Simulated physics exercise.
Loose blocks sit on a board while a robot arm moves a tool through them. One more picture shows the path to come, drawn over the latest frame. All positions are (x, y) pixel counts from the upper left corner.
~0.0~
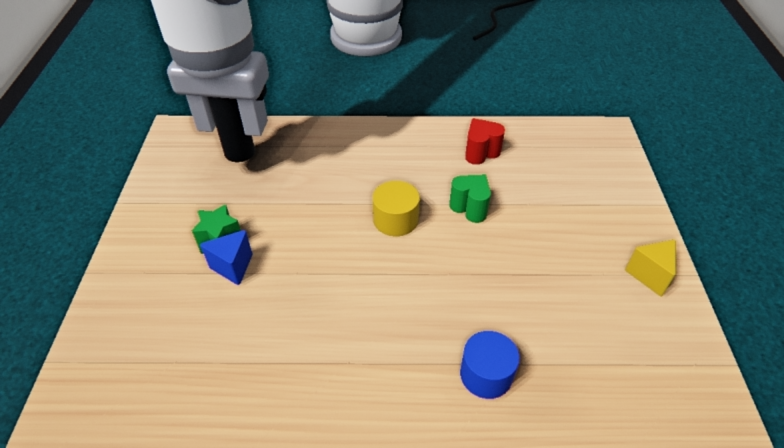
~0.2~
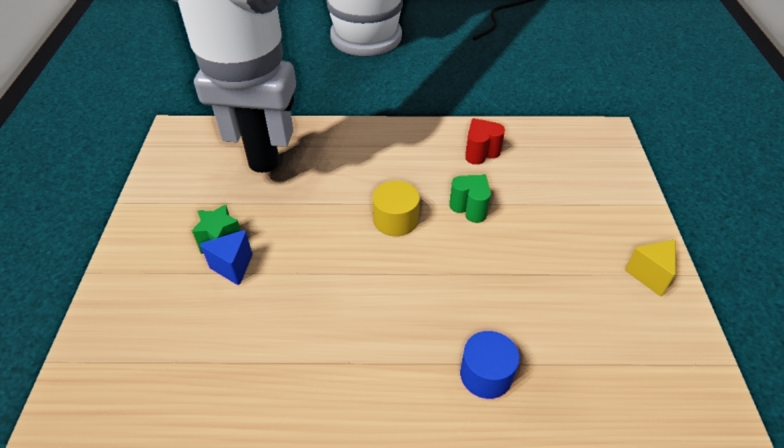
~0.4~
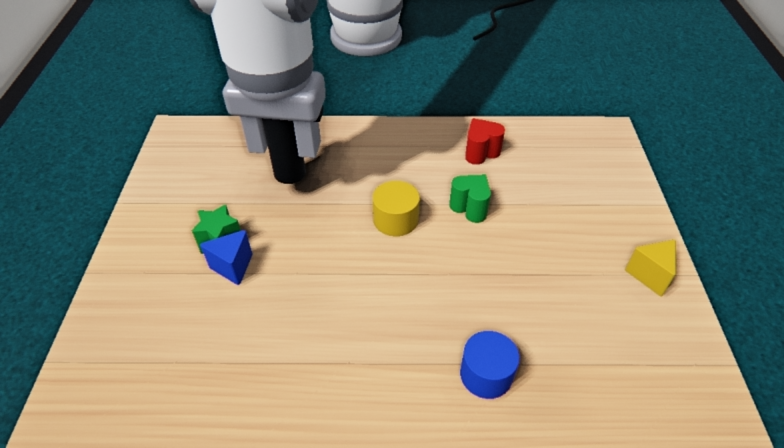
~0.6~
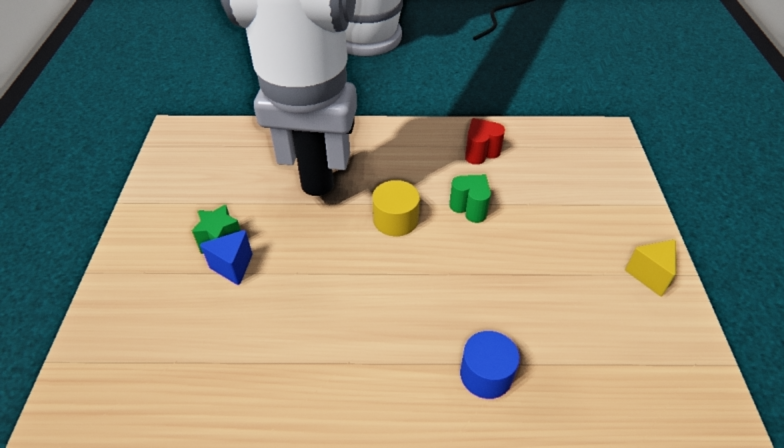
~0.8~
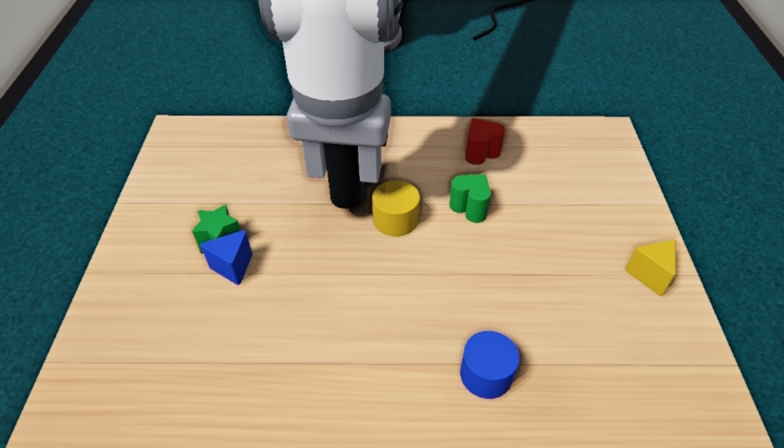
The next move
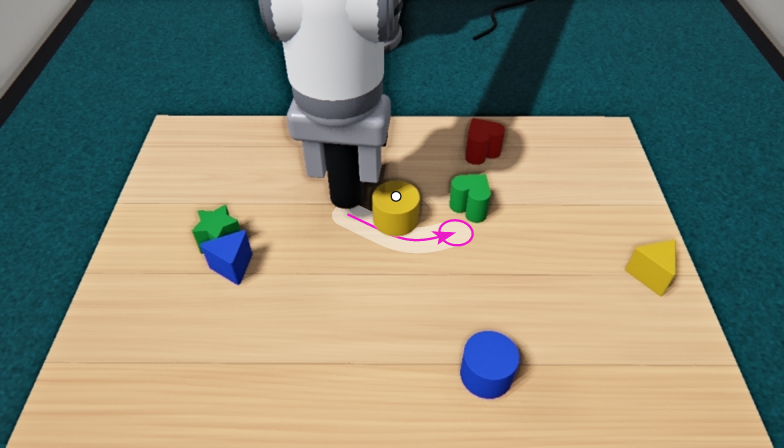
In the video, a robot arm moves a black tool steadily right and slightly toward the viewer across a wooden board, coming up beside the yellow round block, while the scattered red, green, blue and yellow blocks stay still.
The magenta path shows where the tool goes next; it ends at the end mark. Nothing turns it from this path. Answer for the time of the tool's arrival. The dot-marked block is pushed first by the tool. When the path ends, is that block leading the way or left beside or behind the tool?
My prediction: In front.
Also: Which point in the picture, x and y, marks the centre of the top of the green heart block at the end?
Its top centre lands on (499, 166).
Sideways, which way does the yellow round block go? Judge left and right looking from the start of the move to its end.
Heads left.
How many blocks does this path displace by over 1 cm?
Two blocks, no more.
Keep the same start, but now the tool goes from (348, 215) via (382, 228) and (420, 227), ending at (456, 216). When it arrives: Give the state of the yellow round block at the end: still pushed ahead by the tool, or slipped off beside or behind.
Expect to find it ahead of the tool.
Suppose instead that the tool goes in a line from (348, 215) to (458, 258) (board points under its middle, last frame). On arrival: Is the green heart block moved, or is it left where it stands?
It leaves its spot.
Path on the board, from (348, 215) by way of (381, 230) and (418, 240) to (456, 233); the dot is on the yellow round block.
On the path given first. One third of the way, tool at (382, 214); yellow round block at (421, 200).
Two thirds of the way, tool at (420, 223); yellow round block at (452, 199); green heart block at (478, 182).
At the end, tool at (458, 216); yellow round block at (483, 188); green heart block at (499, 166).
